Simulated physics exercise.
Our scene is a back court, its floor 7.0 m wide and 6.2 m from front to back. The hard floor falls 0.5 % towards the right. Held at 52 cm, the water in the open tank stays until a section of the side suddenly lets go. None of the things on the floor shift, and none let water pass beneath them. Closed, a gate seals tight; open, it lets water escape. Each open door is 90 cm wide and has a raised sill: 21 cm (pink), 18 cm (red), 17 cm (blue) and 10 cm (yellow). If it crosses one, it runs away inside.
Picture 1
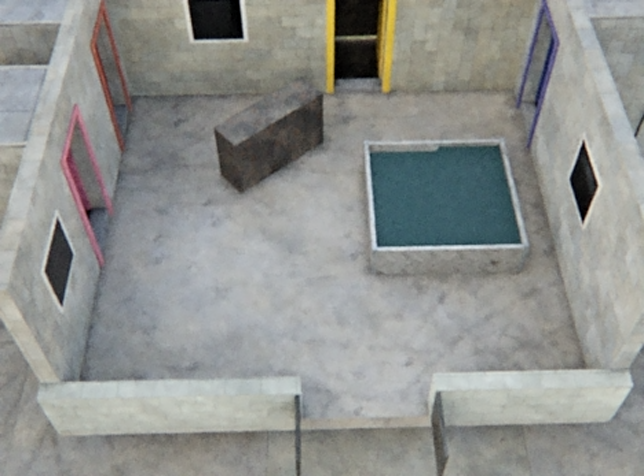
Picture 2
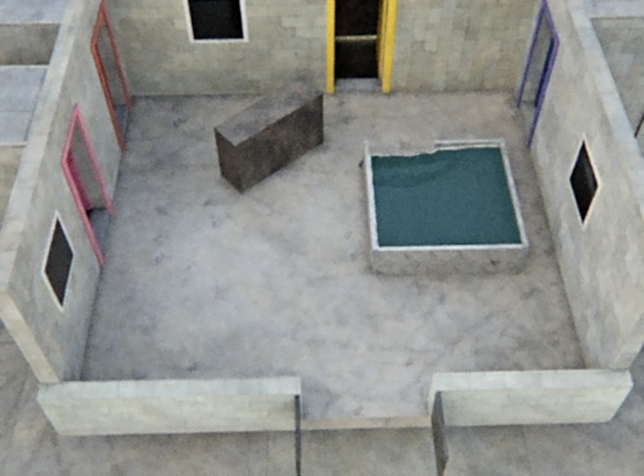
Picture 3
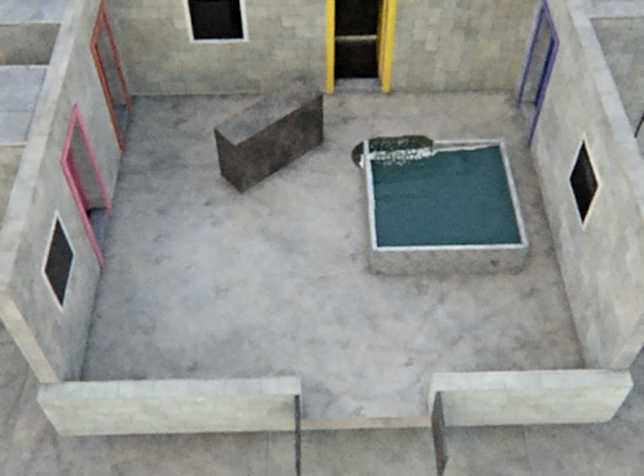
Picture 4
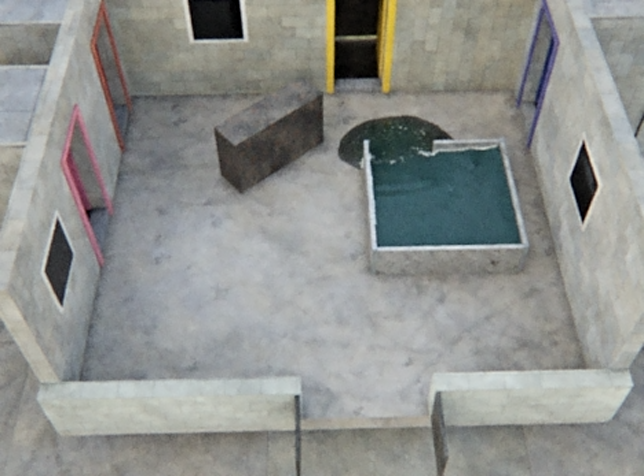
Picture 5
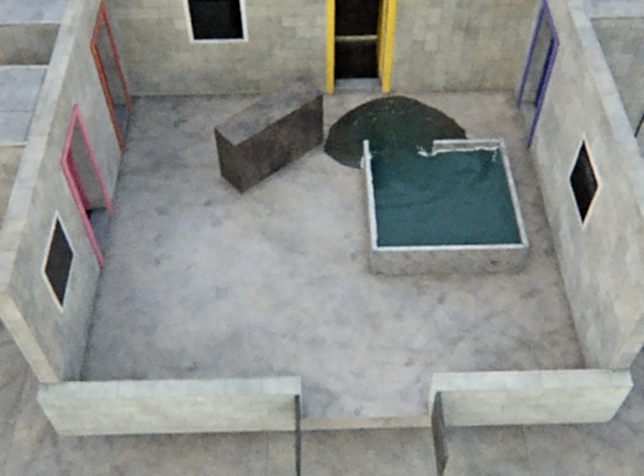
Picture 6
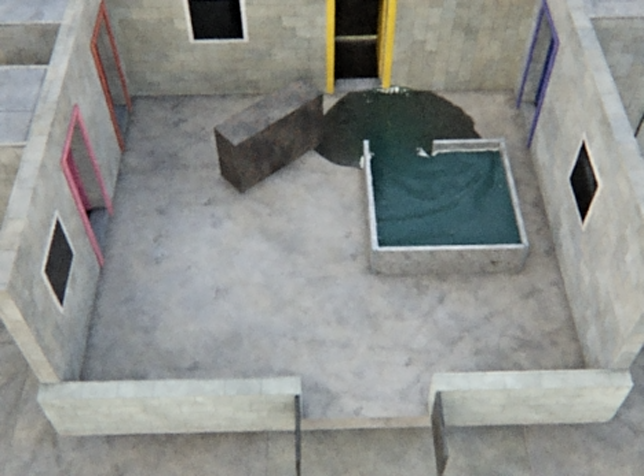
In a walled back court, water pours out the far side of an open tank, spreading a dark puddle across the floor.
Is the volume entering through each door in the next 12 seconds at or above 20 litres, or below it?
At the end, the pink door undershoots the limit. The red door undershoots the limit. The blue door undershoots the limit. The yellow door overshoots the limit.
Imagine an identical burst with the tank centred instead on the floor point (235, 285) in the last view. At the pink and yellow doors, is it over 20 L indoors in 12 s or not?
Result - pink door does not exceed it, yellow door does not exceed it.
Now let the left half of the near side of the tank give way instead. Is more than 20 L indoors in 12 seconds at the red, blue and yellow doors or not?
Red short, blue short, yellow short.
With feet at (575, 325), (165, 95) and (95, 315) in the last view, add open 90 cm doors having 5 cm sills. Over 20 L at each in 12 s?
First doorway falls short, second gets there, third falls short.
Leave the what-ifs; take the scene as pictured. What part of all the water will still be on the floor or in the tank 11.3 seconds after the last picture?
It comes to near 86 per cent.
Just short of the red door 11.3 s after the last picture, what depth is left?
Some 5.5 cm.
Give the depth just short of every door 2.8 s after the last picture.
Door by door, in cm: Pink reads 0, red reads 13, blue reads 15, yellow reads 19.
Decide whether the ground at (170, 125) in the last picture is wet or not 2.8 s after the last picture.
Soaked.
Then, 0.7 s after the last picture water covers 15 % of the floor and is deepest (31 cm) near (387, 166); pink door not reached, red door not reached, blue door not reached, yellow door 15 cm at the sill, 37 L in.
Then, 1.5 s after the last picture water covers 20 % of the floor and is deepest (30 cm) near (399, 93); pink door not reached, red door not reached, blue door 10 cm at the sill, 0 L in, yellow door 27 cm at the sill, 118 L in.
Then, 2.8 s after the last picture water covers 35 % of the floor and is deepest (22 cm) near (507, 91); pink door not reached, red door 13 cm at the sill, 0 L in, blue door 15 cm at the sill, 1 L in, yellow door 19 cm at the sill, 216 L in.
Then, 6.3 s after the last picture water covers 65 % of the floor and is deepest (14 cm) near (497, 92); pink door 4 cm at the sill, 0 L in, red door 10 cm at the sill, 0 L in, blue door 10 cm at the sill, 1 L in, yellow door 13 cm at the sill, 294 L in.
Then, 11.3 s after the last picture water covers 95 % of the floor and is deepest (9 cm) near (499, 98); pink door 3 cm at the sill, 0 L in, red door 6 cm at the sill, 0 L in, blue door 7 cm at the sill, 1 L in, yellow door 8 cm at the sill, 302 L in.
